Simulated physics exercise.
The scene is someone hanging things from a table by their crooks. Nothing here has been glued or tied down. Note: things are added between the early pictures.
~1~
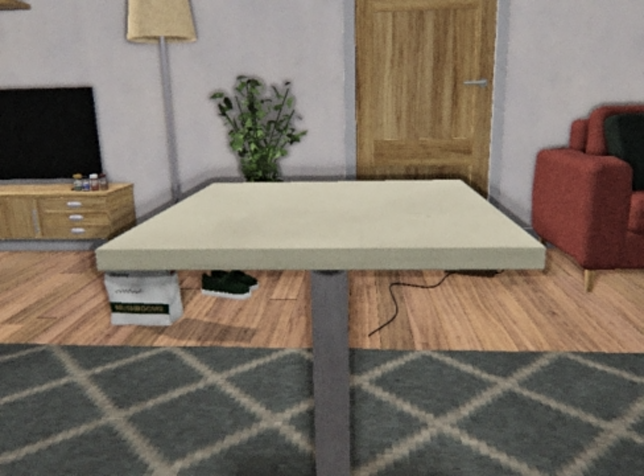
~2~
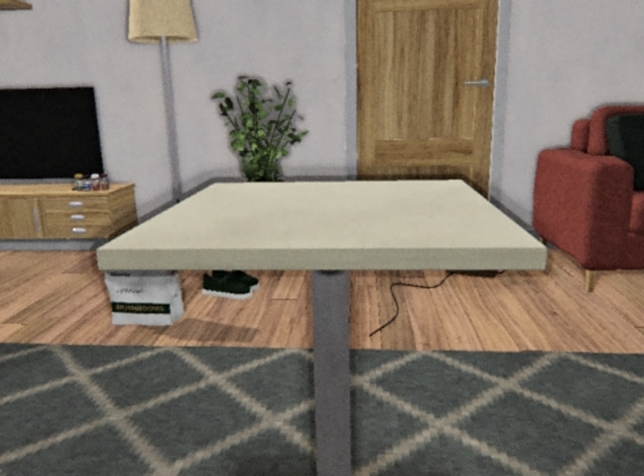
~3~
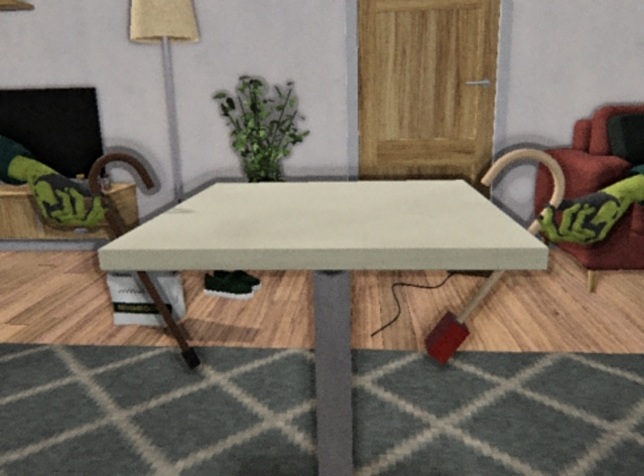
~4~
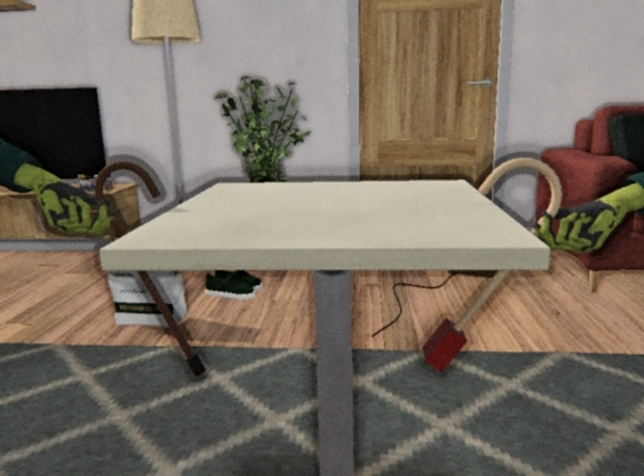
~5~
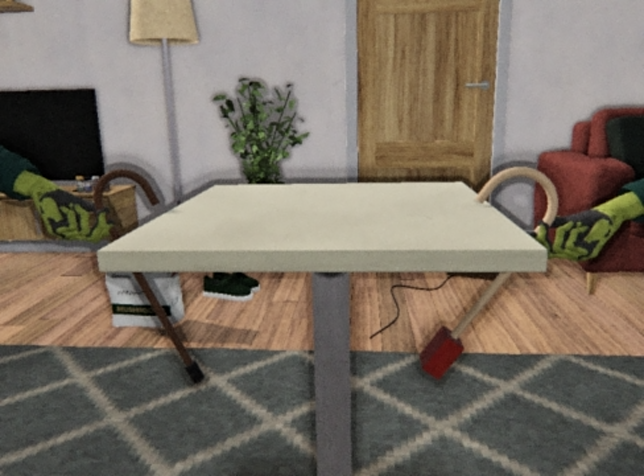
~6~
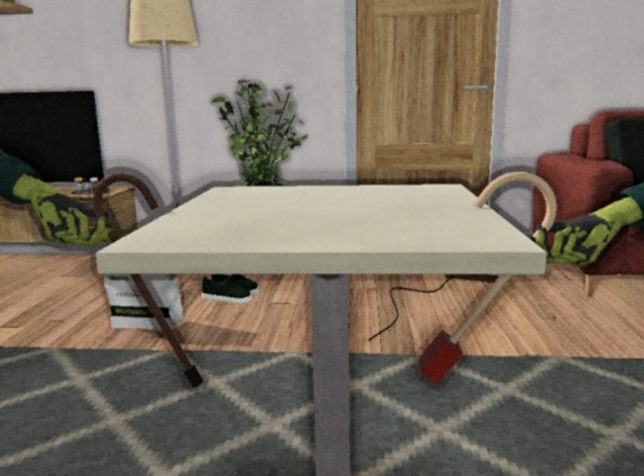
To begin with, a pale table stands alone on a patterned rug, with nothing hanging from it. Then gloved hands appear at both sides, bringing a brown cane to the left edge and a red brush with a crooked handle to the right. The hands stay there, both objects shifting only slightly.
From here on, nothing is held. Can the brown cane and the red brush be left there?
The brown cane leaves the table, the red brush stays on.
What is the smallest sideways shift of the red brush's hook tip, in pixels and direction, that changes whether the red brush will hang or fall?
Direction right, distance some 16 pixels.
Then, 0.32 s past the last view, brown cane in the air near (181, 455); red brush at rest near (472, 273).
Then, 0.48 s past the last view, brown cane in the air near (134, 459); red brush at rest near (474, 273).
Then, 0.60 s past the last view, brown cane in the air; red brush at rest near (474, 273).
Finally, the brown cane falls to the floor; the red brush stays hooked on the edge, near (471, 272).
